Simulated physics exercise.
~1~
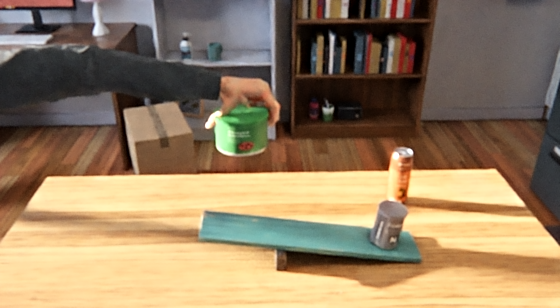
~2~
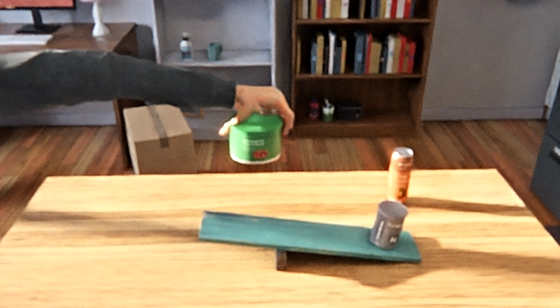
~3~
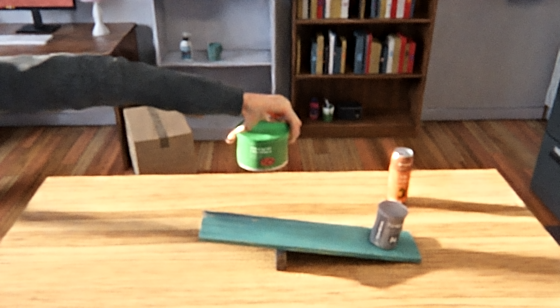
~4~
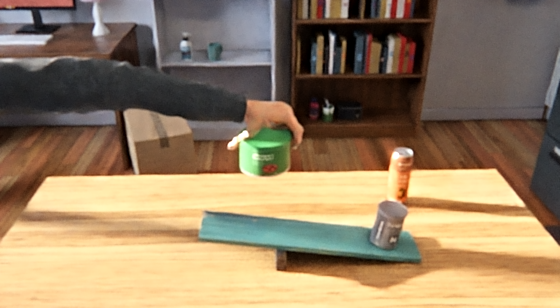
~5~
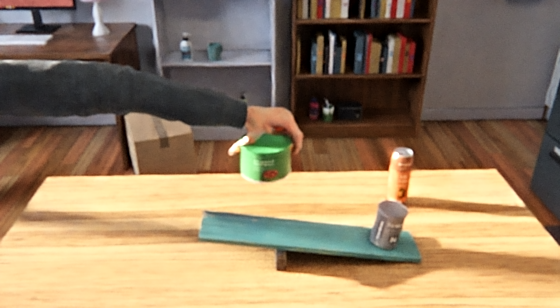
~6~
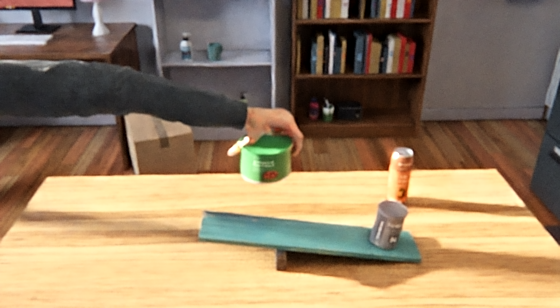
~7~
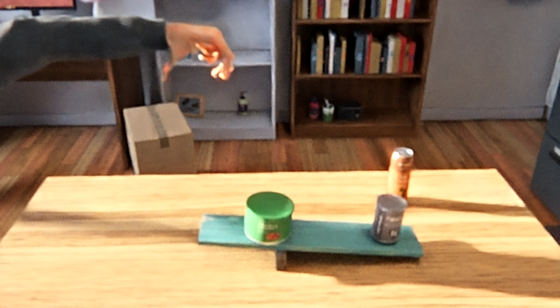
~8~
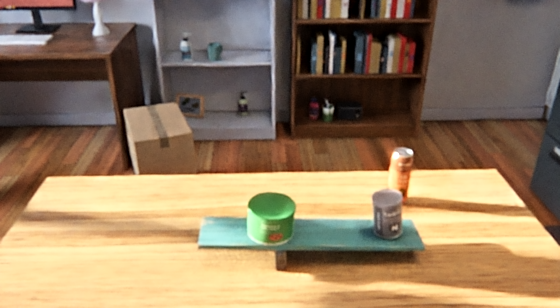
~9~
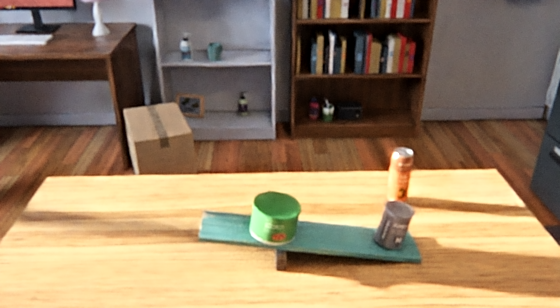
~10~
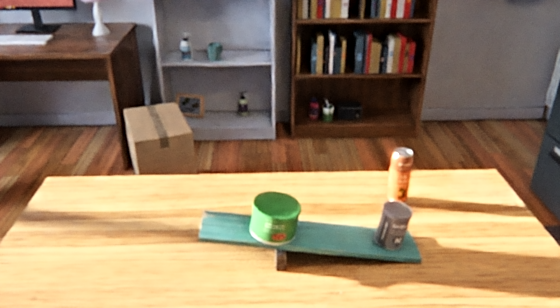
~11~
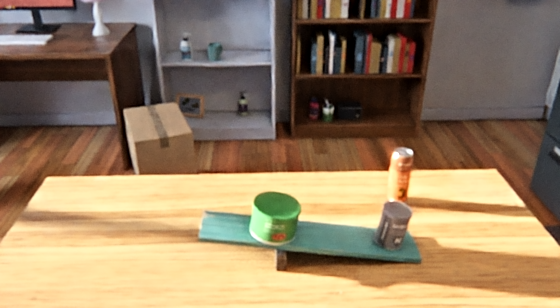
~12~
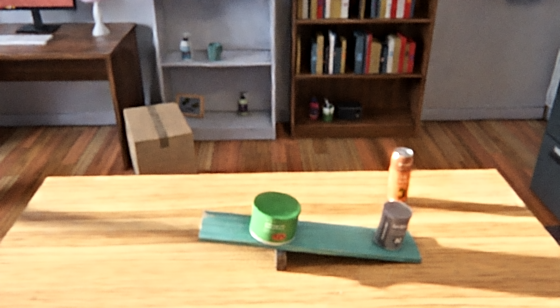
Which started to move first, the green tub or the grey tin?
The green tub moved first, carried by the hand toward the plank. The grey tin only shifted later, once the tub had been set down and the plank tilted.
